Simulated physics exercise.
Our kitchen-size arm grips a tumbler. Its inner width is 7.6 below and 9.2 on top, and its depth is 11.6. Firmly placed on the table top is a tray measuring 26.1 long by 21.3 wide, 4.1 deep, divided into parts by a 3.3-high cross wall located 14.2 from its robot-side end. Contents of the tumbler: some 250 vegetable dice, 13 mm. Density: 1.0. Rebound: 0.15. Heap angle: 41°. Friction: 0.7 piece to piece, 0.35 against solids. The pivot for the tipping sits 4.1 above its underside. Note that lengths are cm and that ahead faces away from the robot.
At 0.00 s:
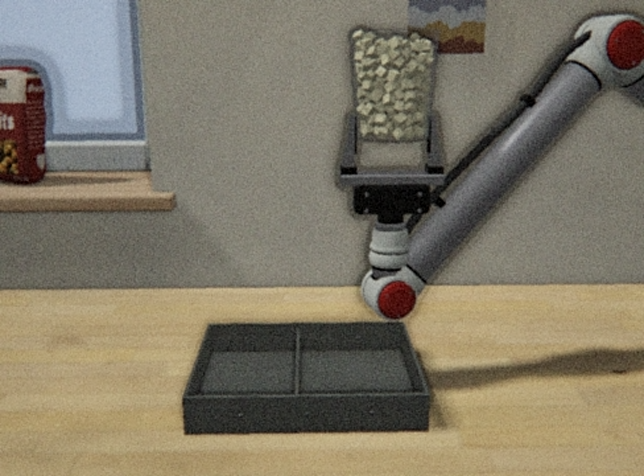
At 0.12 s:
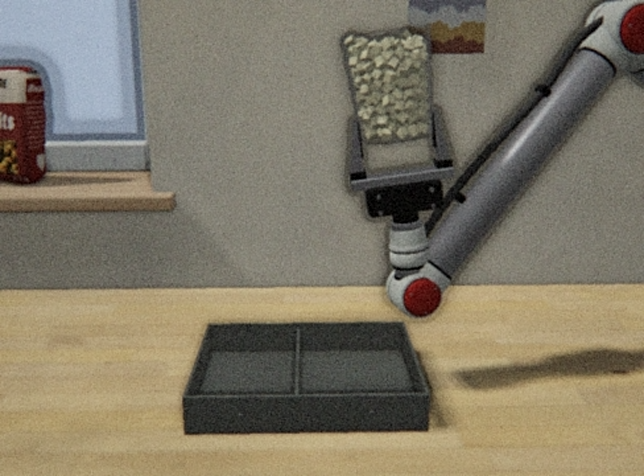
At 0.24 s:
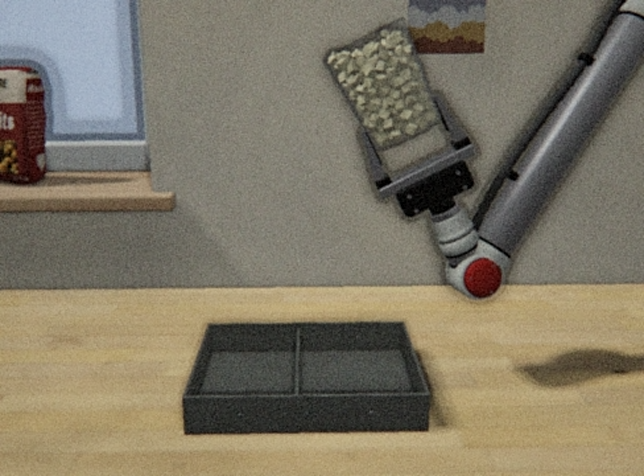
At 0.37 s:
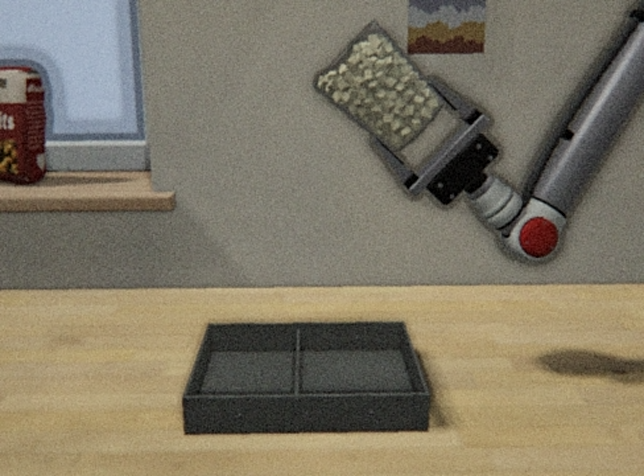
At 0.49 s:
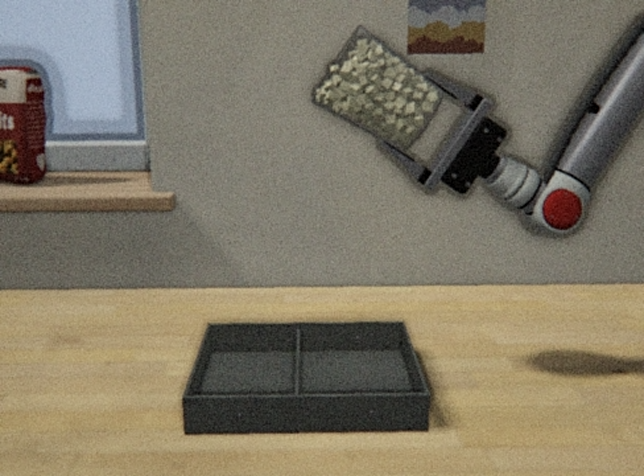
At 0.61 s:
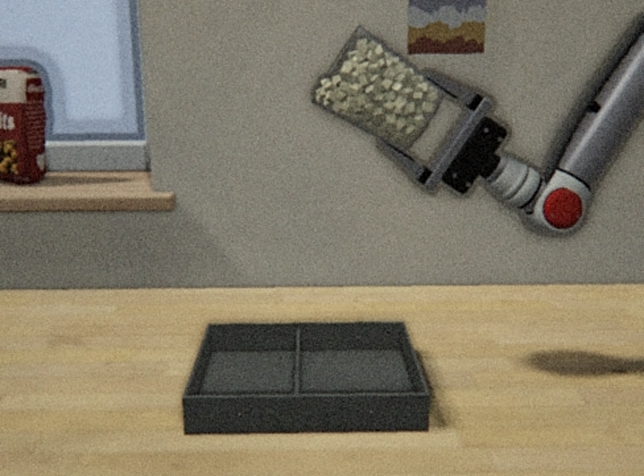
The clip shows a robot arm holding a clear tumbler of pale vegetable dice above a wooden table with a dark divided tray, tilting it steadily leftward from upright as its wrist swings right and up, then keeping still.
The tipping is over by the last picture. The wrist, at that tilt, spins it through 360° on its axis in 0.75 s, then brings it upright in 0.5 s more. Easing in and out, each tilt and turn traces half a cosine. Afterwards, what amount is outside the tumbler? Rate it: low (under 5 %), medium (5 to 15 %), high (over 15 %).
Rating: Low.
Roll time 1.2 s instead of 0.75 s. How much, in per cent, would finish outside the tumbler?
About 0 %.
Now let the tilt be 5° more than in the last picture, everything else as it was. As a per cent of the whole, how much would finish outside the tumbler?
In that case I'd expect around 0 per cent.
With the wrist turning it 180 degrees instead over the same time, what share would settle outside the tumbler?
0 %.
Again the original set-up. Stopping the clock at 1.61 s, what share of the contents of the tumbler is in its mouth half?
Around 55 per cent.
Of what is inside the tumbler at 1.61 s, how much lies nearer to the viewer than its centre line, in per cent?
Around 50 %.
After 1.11 s, tipped 57°, highest piece 41 above the table; 252 in the tumbler.
After 1.61 s, tipped 29°, highest piece 42 above the table; 251 in the tumbler, 1 in the far-side part.
After 2.06 s, upright, highest piece 42 above the table; 251 in the tumbler, 1 in the far-side part.
After 2.76 s, upright, highest piece 42 above the table; 251 in the tumbler, 1 in the far-side part.
In the end, 251 in the tumbler, 1 in the far-side part. That is 0 % outside the tumbler.
